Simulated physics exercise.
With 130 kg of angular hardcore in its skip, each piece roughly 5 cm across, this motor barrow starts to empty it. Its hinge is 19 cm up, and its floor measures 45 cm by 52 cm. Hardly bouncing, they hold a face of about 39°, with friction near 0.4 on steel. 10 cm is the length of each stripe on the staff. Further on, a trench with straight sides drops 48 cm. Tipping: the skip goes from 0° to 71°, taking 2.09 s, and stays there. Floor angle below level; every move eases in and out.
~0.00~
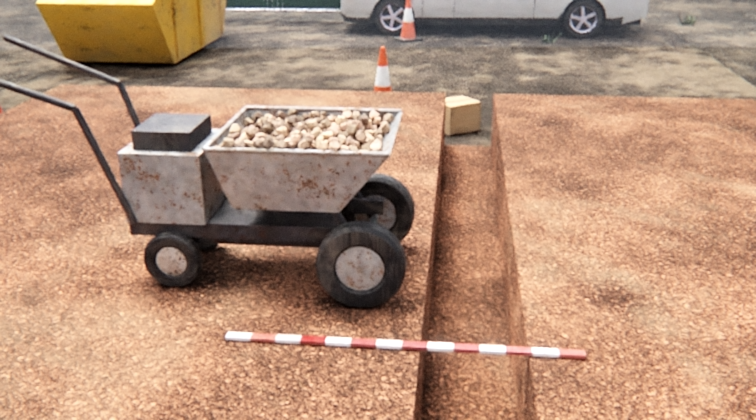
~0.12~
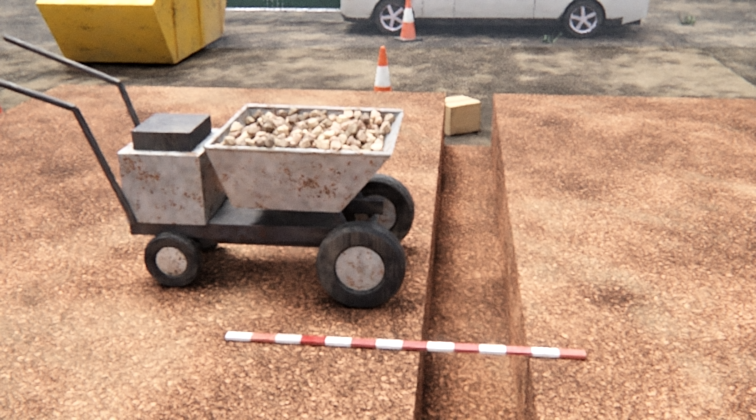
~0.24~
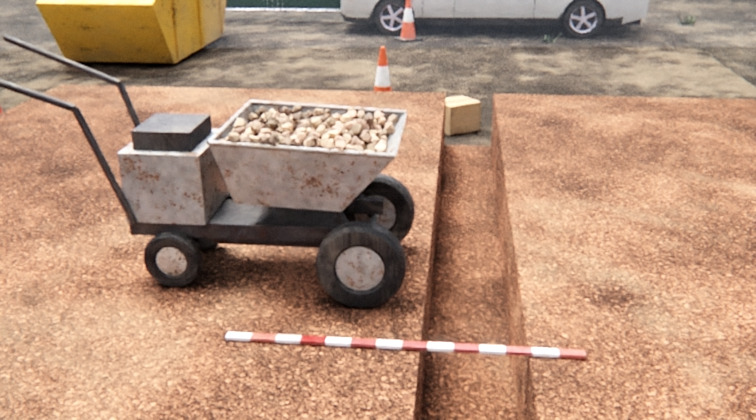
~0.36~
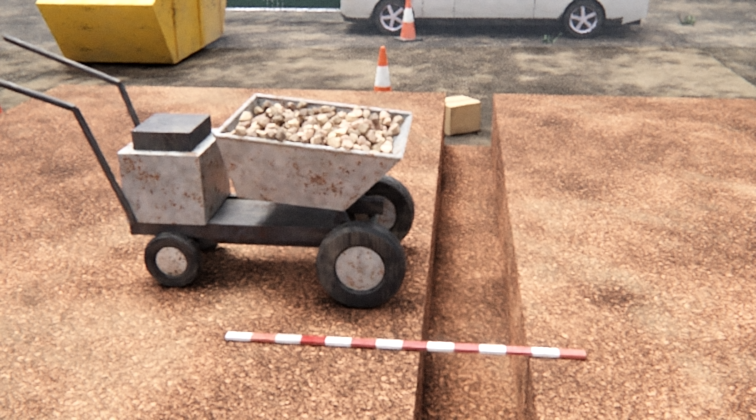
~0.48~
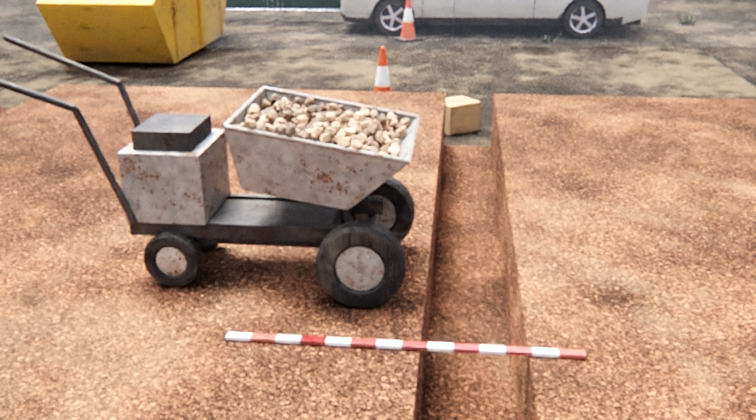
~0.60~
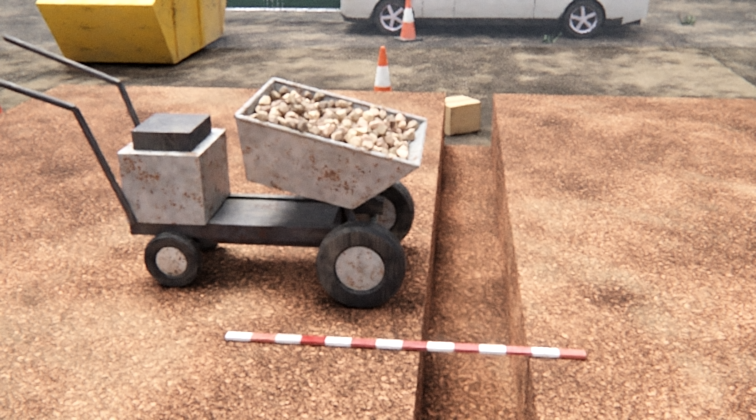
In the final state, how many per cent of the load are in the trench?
About 70 per cent are in the trench in the final state.
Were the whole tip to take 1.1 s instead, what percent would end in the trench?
I'd put it at some 60 in a hundred.
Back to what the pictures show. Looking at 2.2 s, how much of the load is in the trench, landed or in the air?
At that moment: Approx. 20 %.
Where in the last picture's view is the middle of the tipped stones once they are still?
Their centre sits close to (496, 351).
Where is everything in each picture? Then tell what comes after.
In the first frame, the skip is at 0°, its lip at (389, 155); the top of the load is at (326, 122).
In the second frame, lip at (390, 155), floor tilted 1°, highest stones at (328, 122); the stones move at 0.1 m/s on average.
In the third frame, the skip is at 3°, its lip at (394, 156); the top of the load is at (310, 121); the stones move at 0.2 m/s on average.
In the fourth frame, the skip is at 6°, its lip at (401, 158); the top of the load is at (298, 115); the stones move at 0.3 m/s on average.
In the fifth frame, the skip is at 10°, its lip at (409, 162); the top of the load is at (280, 107); the stones move at 0.3 m/s on average.
In the sixth frame, lip at (419, 166), floor tilted 14°, highest stones at (287, 100); the stones move at 0.4 m/s on average.
After 1.6 s the floor is at 60°; 99 % in the skip, 1 % in the trench; the foremost stones are at (491, 216).
After 2.2 s the floor is at 71°; 66 % in the skip, 20 % in the trench, 14 % past the trench; the foremost stones are at (575, 286).
After 2.5 s the floor is at 71°; 40 % in the skip, 36 % in the trench, 24 % past the trench; the foremost stones are at (610, 278).
After 4.5 s the floor is at 71°; 7 % in the skip, 70 % in the trench, 23 % past the trench; the foremost stones are at (625, 281).
